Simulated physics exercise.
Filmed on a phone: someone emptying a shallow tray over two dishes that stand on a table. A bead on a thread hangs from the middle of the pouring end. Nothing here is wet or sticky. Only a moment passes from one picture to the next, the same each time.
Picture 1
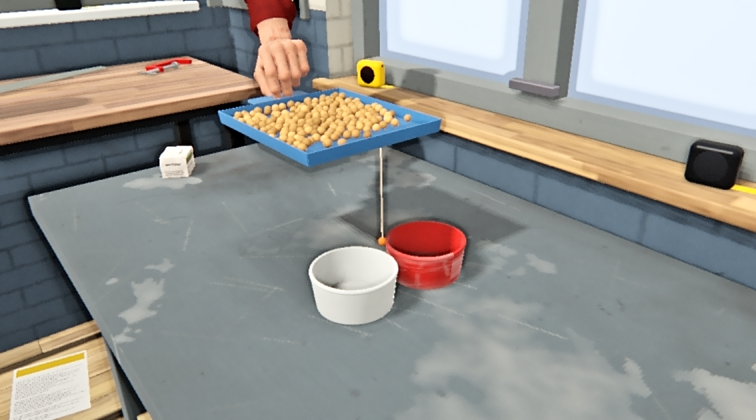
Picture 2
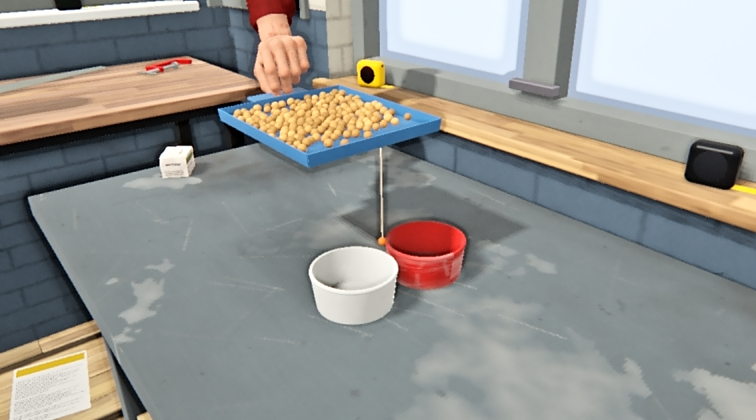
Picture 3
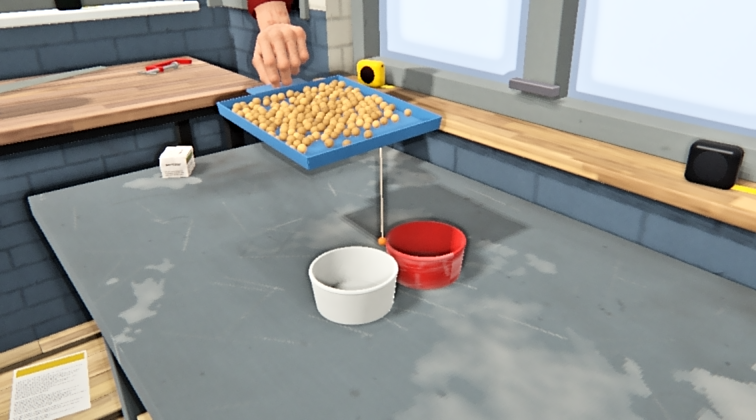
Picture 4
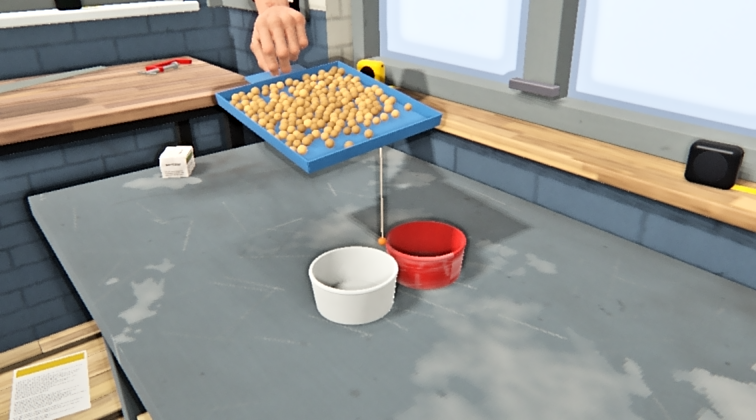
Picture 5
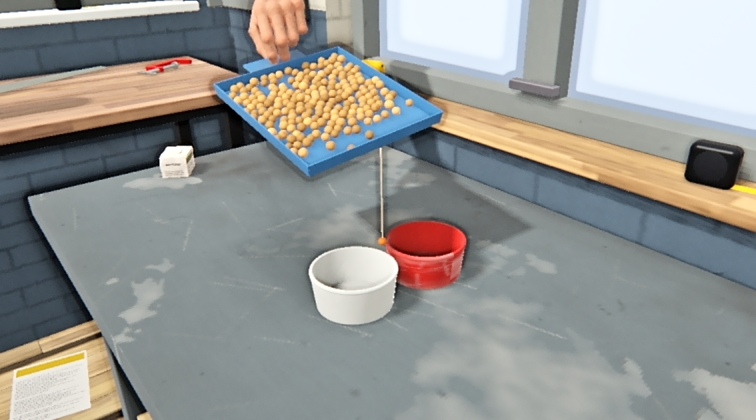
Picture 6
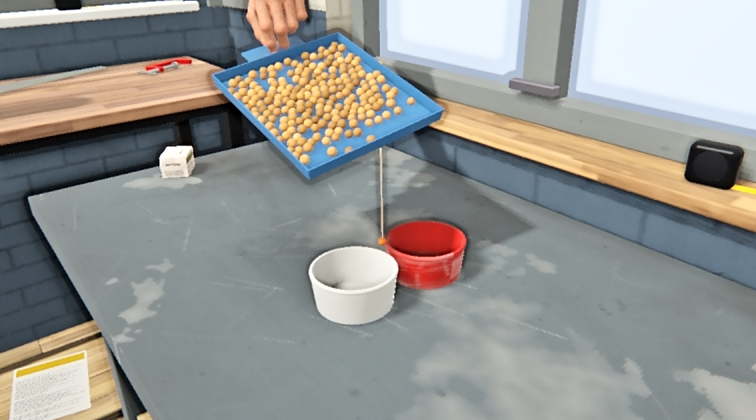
Above a grey table with two dishes, a hand tilts a blue tray of round beads.
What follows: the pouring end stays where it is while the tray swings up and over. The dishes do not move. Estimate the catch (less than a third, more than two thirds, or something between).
They take from one third to two thirds between them.
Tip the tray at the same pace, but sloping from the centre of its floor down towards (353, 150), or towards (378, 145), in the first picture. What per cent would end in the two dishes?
About 40 and 30 per cent.
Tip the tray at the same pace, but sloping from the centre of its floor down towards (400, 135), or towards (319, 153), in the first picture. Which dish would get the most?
In turn: The dish on the right; left.
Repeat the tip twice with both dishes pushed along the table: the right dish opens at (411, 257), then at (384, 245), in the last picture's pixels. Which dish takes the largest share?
One: The dish on the left. Two: The dish on the left.
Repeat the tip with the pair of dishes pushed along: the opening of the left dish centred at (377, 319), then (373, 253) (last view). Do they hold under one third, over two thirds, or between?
First under a third, then under a third.
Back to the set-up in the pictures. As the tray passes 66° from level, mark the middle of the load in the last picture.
Around (333, 140).
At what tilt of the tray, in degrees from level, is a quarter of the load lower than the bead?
At some 80 degrees.
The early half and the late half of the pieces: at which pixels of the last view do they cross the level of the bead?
At about (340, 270), then at (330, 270).
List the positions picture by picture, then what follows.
In the first picture, corners of the pouring end at (308, 153) and (439, 119), level; middle of the load at (317, 118), round wooden beads; left dish at (380, 300); right dish at (452, 267); bead on its thread at (382, 241).
In the second picture, corners of the pouring end at (308, 154) and (439, 118), level; middle of the load at (317, 117).
In the third picture, corners of the pouring end at (308, 157) and (440, 116), tipped barely, lowest at the left corner; middle of the load at (316, 112).
In the fourth picture, corners of the pouring end at (308, 161) and (440, 114), tipped a little, lowest at the left corner; middle of the load at (316, 105).
In the fifth picture, corners of the pouring end at (309, 165) and (441, 111), tipped clearly, lowest at the left corner; middle of the load at (316, 99), a small part on the move.
In the sixth picture, corners of the pouring end at (309, 169) and (441, 109), tipped clearly, lowest at the left corner; middle of the load at (317, 95), all on the move; left dish at (380, 300); right dish at (452, 267).
Soon after the last picture, tray tipped steeply; most on the tray; a stray few in the left dish; a stray few outside both; a small part in the air.
A little later, tray tipped past a quarter turn; a small part on the tray; about a third in the left dish; a stray few in the right dish; about a third outside both; a small part in the air.
Later still, tray tipped past a quarter turn; about half in the left dish; a stray few in the right dish; about half outside both.
By the end, tray tipped past a quarter turn; about half in the left dish; a stray few in the right dish; about half outside both.
